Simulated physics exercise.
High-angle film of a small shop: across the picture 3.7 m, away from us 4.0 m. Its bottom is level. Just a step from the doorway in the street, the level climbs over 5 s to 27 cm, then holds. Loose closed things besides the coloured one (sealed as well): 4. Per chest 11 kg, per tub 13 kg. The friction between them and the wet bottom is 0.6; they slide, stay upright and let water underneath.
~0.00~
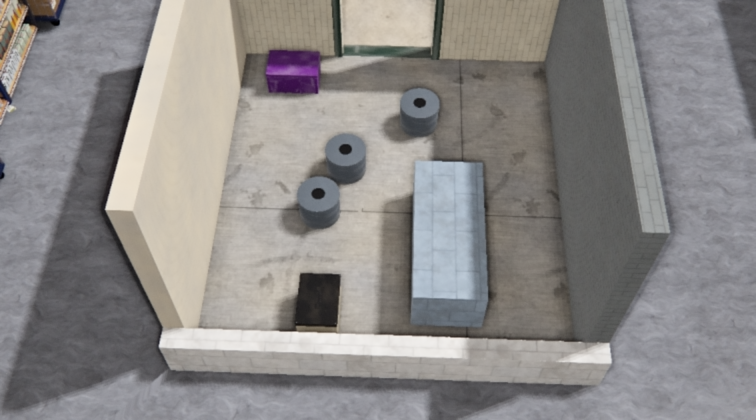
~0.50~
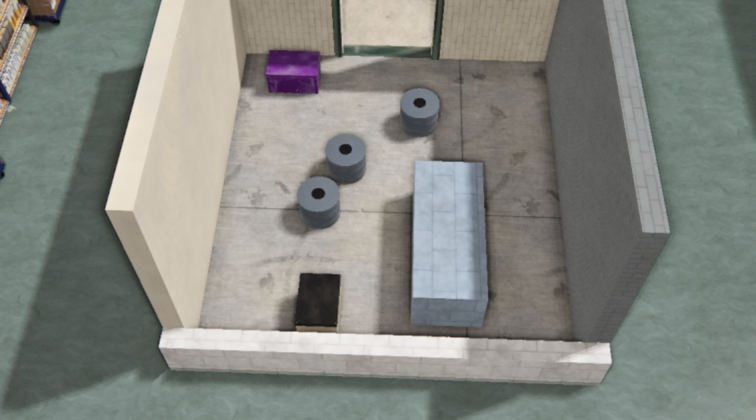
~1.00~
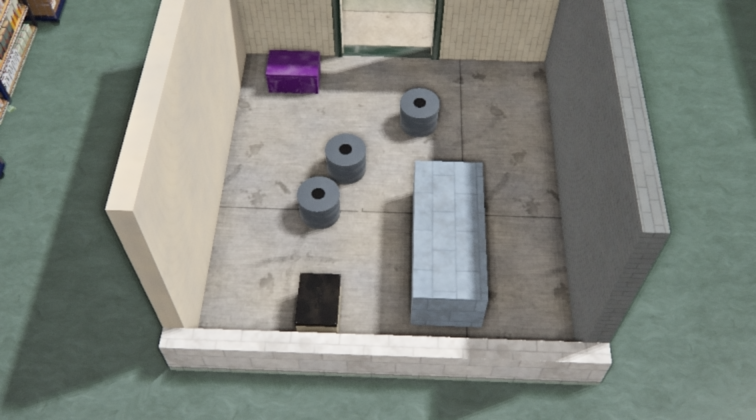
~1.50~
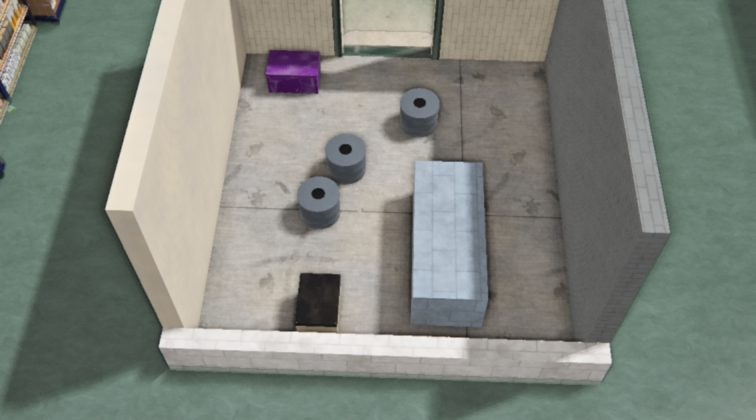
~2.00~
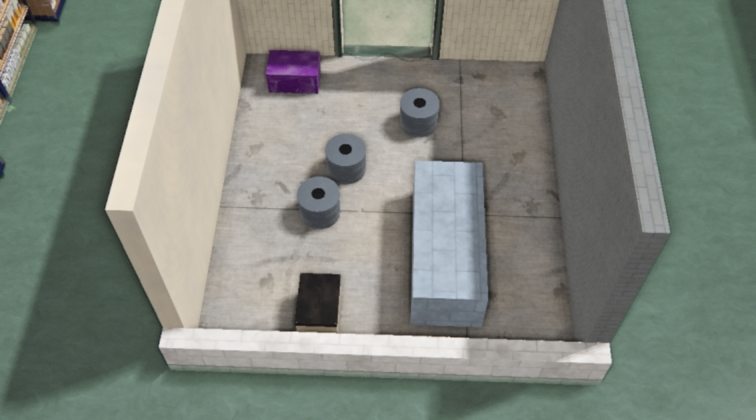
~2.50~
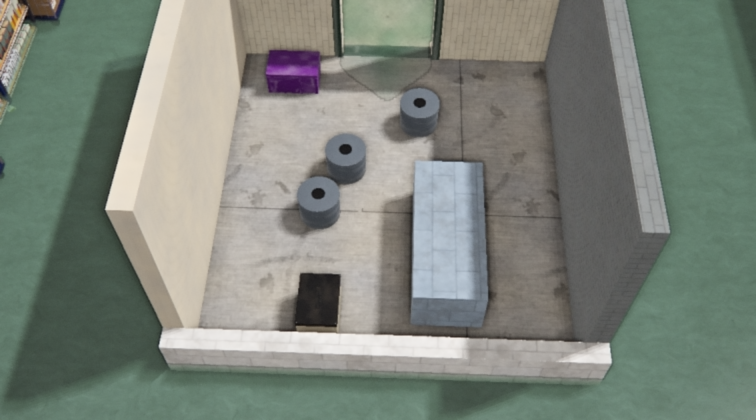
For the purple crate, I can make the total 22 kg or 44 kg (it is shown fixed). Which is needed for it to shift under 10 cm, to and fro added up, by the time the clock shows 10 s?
Final guess: It can do with the lighter ballast.
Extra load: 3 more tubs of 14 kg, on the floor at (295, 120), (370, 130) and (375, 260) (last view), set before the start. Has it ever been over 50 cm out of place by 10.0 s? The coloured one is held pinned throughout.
Result, in order - falls shy; exceeds it; exceeds it.
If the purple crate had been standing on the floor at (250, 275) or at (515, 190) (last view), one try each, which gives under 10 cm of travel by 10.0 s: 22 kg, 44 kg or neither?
The first try gives success with heavier only; the second gives success with heavier only.
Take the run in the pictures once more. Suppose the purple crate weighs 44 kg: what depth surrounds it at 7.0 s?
3 cm, roughly.
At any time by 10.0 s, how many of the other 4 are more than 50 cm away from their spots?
By my count, 3.
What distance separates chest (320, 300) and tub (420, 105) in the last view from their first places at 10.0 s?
40 cm and 200 cm respectively.
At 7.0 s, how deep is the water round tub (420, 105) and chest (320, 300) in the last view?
Around 9 cm and 8 cm.
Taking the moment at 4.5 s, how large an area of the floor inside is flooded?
At that time the wet patch spans about 6.0 m2.
After 3.5 s the purple crate would be 0 cm from its start with 22 kg and 0 cm from its start with 44 kg; 0 cm of water round it then.
After 4.5 s the purple crate would be 0 cm from its start with 22 kg and 0 cm from its start with 44 kg; 1 cm of water round it then.
After 7.0 s the purple crate would be 0 cm from its start with 22 kg and 0 cm from its start with 44 kg; 3 cm of water round it then.
After 10.0 s the purple crate would be 0 cm from its start with 22 kg and 0 cm from its start with 44 kg; 7 cm of water round it then.
